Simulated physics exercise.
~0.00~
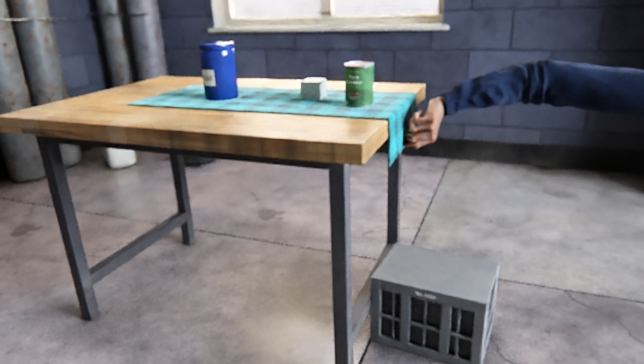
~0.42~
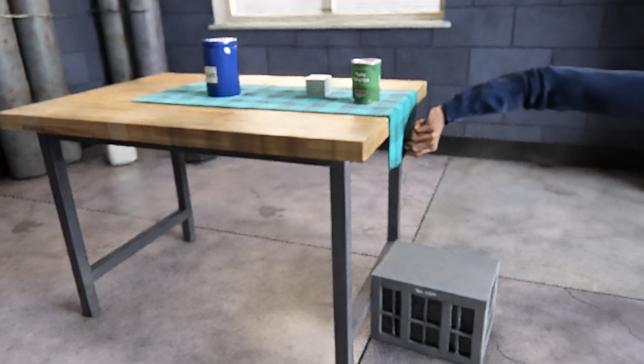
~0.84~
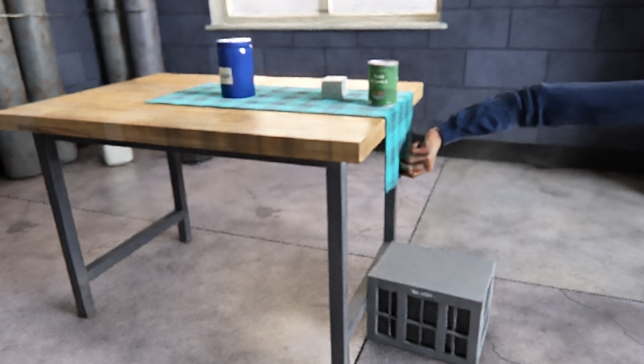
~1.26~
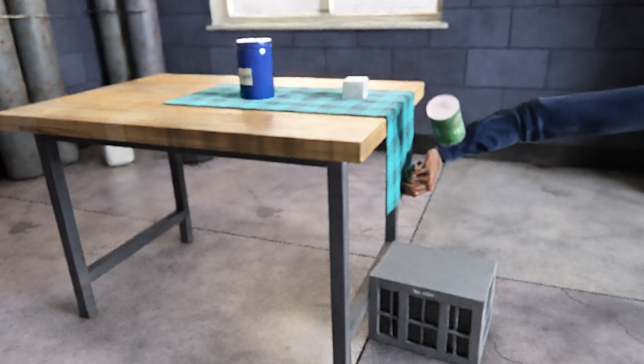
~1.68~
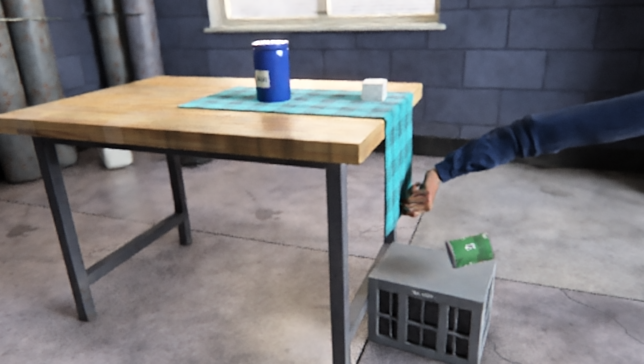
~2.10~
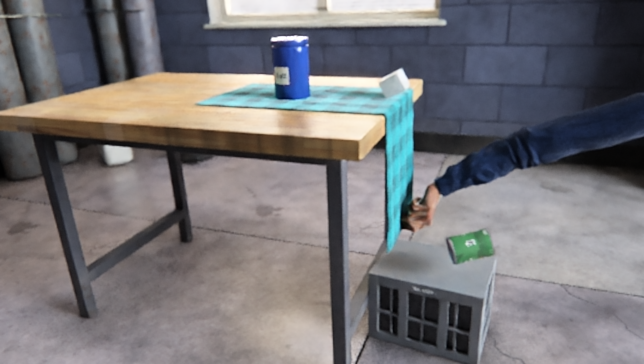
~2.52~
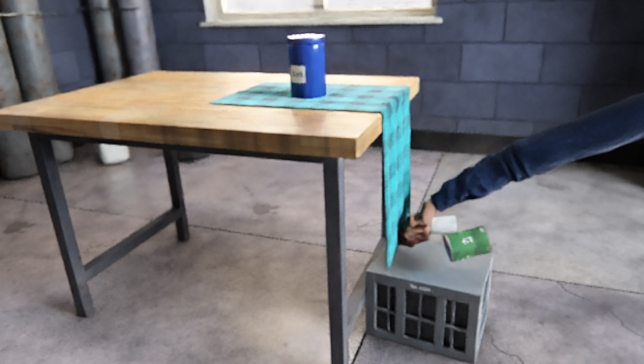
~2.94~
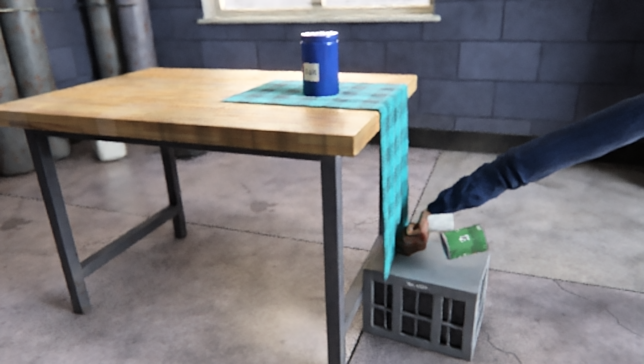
Turquoise cloth being pulled down off a workbench by a hand, dropping a green tin then a white block, blue canister staying upright on top.
